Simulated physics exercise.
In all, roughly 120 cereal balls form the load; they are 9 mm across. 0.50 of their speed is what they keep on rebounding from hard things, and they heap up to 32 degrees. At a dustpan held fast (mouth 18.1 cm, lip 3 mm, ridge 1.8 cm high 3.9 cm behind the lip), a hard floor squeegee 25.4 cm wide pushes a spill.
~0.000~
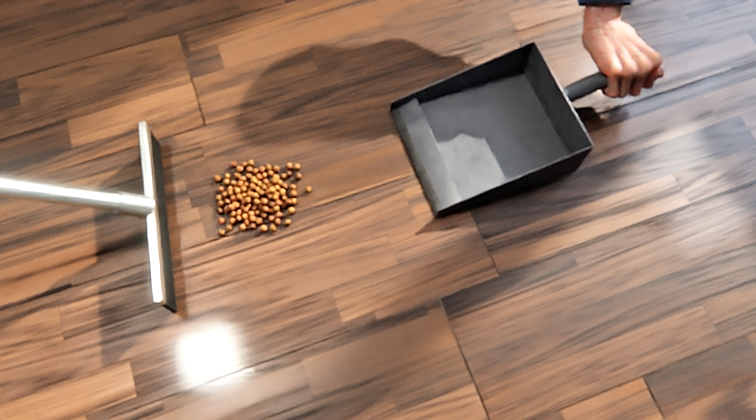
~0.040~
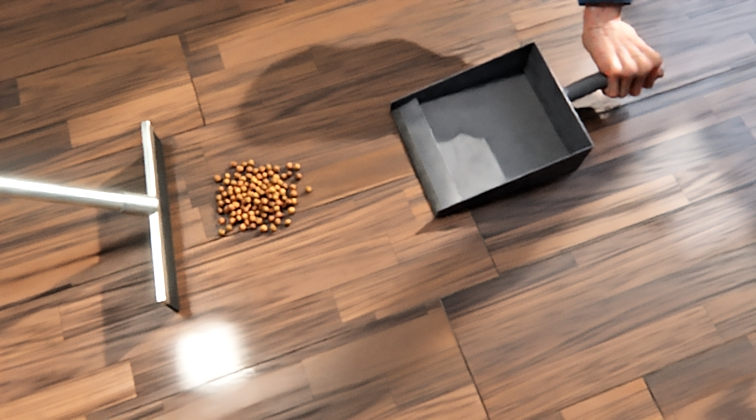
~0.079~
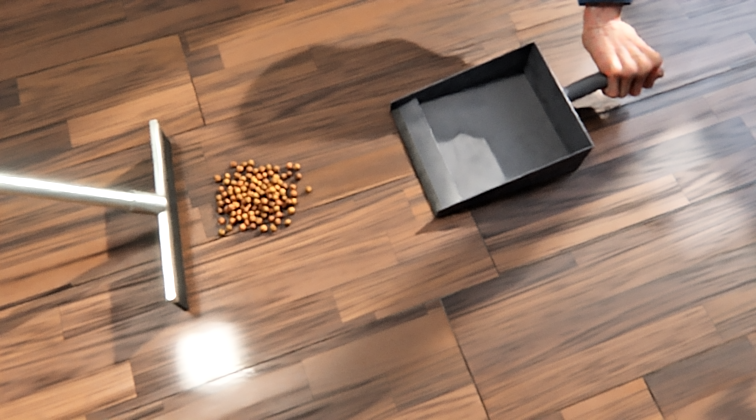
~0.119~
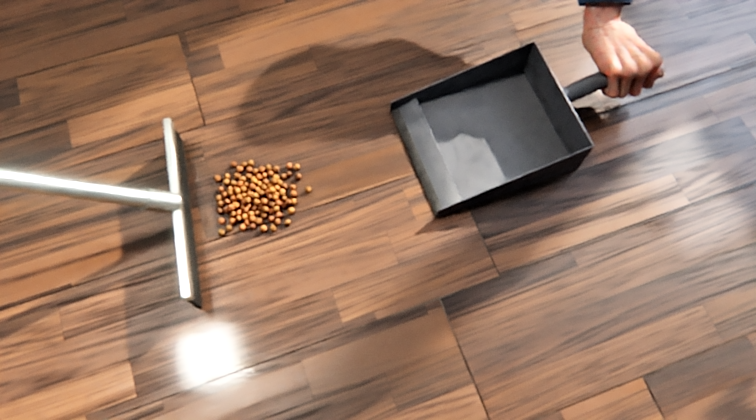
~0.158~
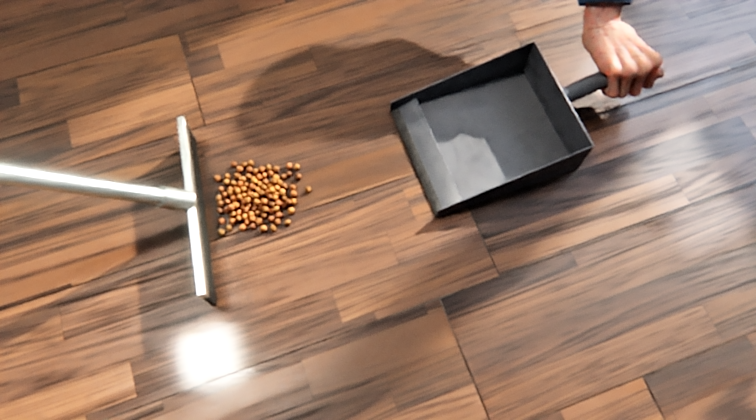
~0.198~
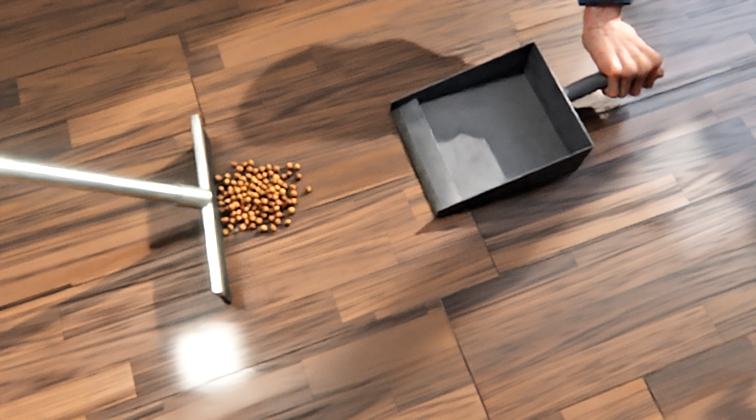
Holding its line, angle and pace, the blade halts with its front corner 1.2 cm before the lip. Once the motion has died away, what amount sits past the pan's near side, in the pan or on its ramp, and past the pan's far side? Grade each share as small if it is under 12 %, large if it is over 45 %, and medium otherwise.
Near side: Small; pan: Medium; far side: Small.
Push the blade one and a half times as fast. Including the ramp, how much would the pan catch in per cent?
Roughly 30 in a hundred.
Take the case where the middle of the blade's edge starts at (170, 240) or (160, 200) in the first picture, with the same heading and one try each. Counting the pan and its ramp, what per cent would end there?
Around 35 percent, then around 20 percent.
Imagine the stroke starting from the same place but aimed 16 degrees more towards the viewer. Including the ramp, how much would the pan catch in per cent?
15 %.
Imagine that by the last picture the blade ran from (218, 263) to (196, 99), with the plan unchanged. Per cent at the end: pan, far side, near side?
Per cent by place - pan 5, far side 25, near side 0.
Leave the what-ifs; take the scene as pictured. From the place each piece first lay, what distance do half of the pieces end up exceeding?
About 24 cm.
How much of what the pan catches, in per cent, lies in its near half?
Close to 60 %.
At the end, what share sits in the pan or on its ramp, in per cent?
30 percent.
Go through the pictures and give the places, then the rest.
In the first picture, blade from (161, 300) to (145, 128), moved 0.0 cm, 0 of the pieces shifted so far; middle of the pieces at (258, 197); pan at (494, 135).
In the second picture, blade from (164, 300) to (148, 128), moved 0.4 cm, 0 of the pieces shifted so far; middle of the pieces at (258, 197).
In the third picture, blade from (173, 299) to (156, 127), moved 1.5 cm, 0 of the pieces shifted so far; middle of the pieces at (258, 197).
In the fourth picture, blade from (188, 296) to (170, 125), moved 3.3 cm, 0 of the pieces shifted so far; middle of the pieces at (258, 197).
In the fifth picture, blade from (204, 294) to (183, 123), moved 5.2 cm, 0 of the pieces shifted so far; middle of the pieces at (258, 197).
In the sixth picture, blade from (219, 291) to (197, 122), moved 7.1 cm, 1 of the pieces shifted so far; middle of the pieces at (258, 197); pan at (494, 135). The blade's pace is about 0.48 m/s, heading 11 degrees towards the viewer's side.
After 0.47 s, middle of the blade 16 cm from the lip; 0 % over the lip, far side 5 %, near side 0 %.
After 0.65 s, middle of the blade 7 cm from the lip; 0 % over the lip, far side 0 %, near side 5 %.
Then, at 0.94 s, middle of the blade 3 cm from the lip; 35 % over the lip, far side 5 %, near side 10 %.
In the end, at 1.3 s, near side 10 %, pan 30 %, far side 5 %, in front of the lip or behind the blade 60 %.
